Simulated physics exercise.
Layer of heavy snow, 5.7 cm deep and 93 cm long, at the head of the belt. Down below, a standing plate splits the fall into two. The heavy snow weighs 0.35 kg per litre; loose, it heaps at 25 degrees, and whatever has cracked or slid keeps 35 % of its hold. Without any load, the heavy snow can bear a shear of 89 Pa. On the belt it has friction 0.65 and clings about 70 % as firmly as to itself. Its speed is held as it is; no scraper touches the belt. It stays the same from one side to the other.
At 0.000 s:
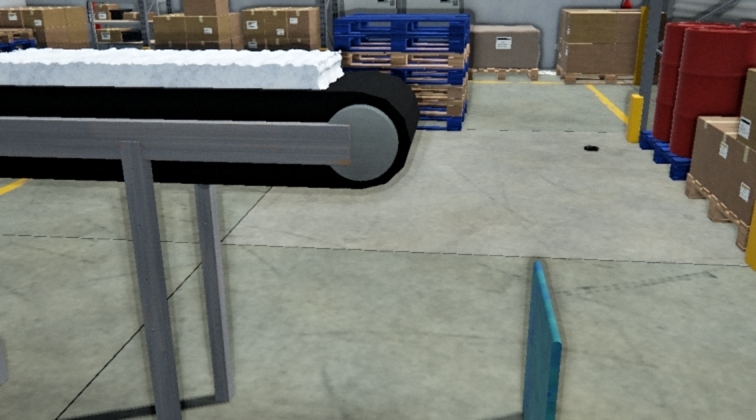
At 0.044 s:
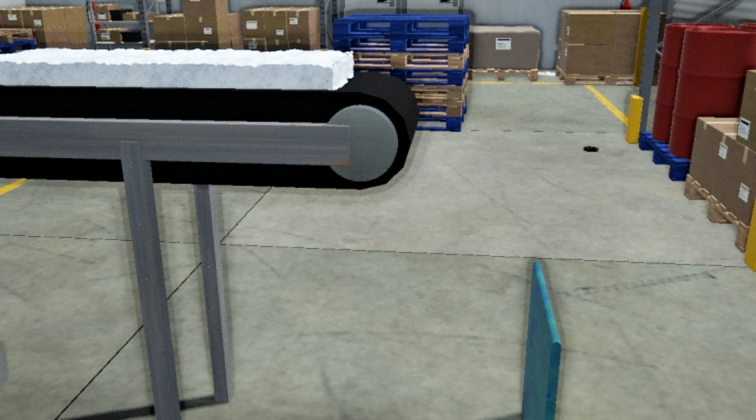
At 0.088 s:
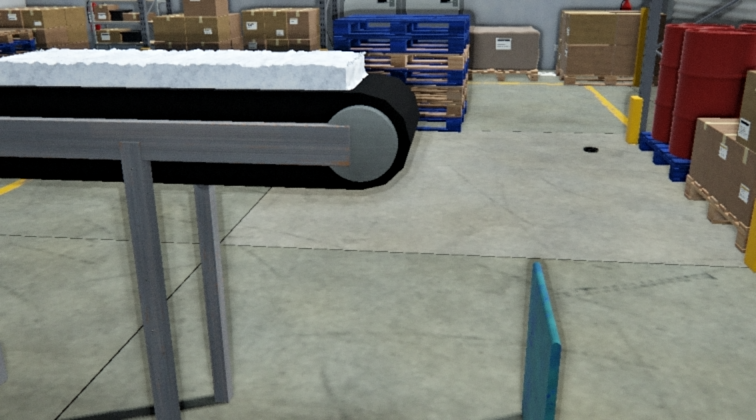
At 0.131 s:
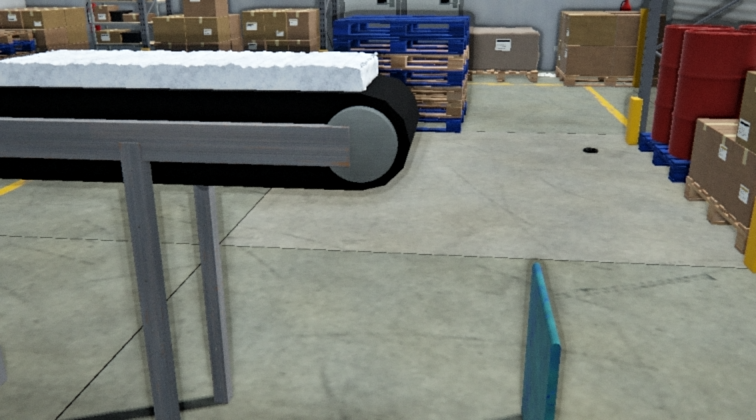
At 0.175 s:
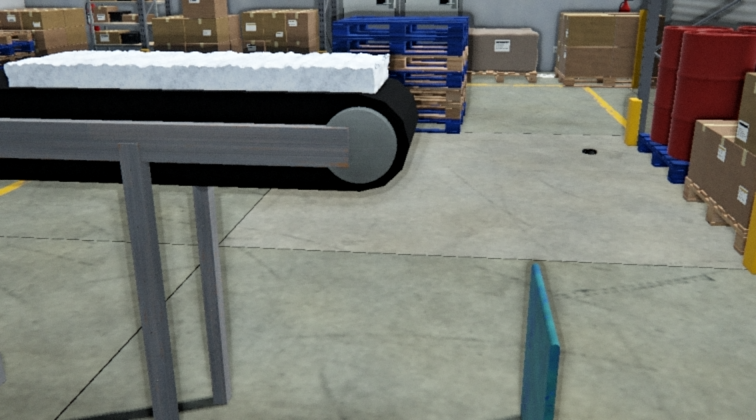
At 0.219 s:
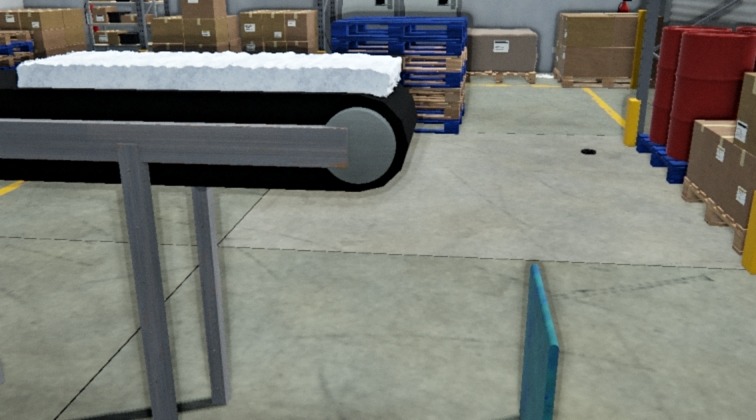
In a warehouse with a pale concrete floor, the view looks from the side at the end of a raised conveyor. A thick white slab of snow lies on the black belt above a grey roller and frame, with stacked pallets and cartons behind, red drums at right and a teal upright plate below. The slab slides steadily rightward onto the roller end, while the camera stays almost still.
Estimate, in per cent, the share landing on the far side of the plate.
Close to 0 out of 100.
By 0.56 s, 0 % is beyond the plate's line.
By 0.97 s, 0 % is beyond the plate's line.
By 1.38 s, 0 % is beyond the plate's line.
By 1.79 s, 0 % is beyond the plate's line.
By 3.05 s, at the end, 0 % is beyond the plate's line.
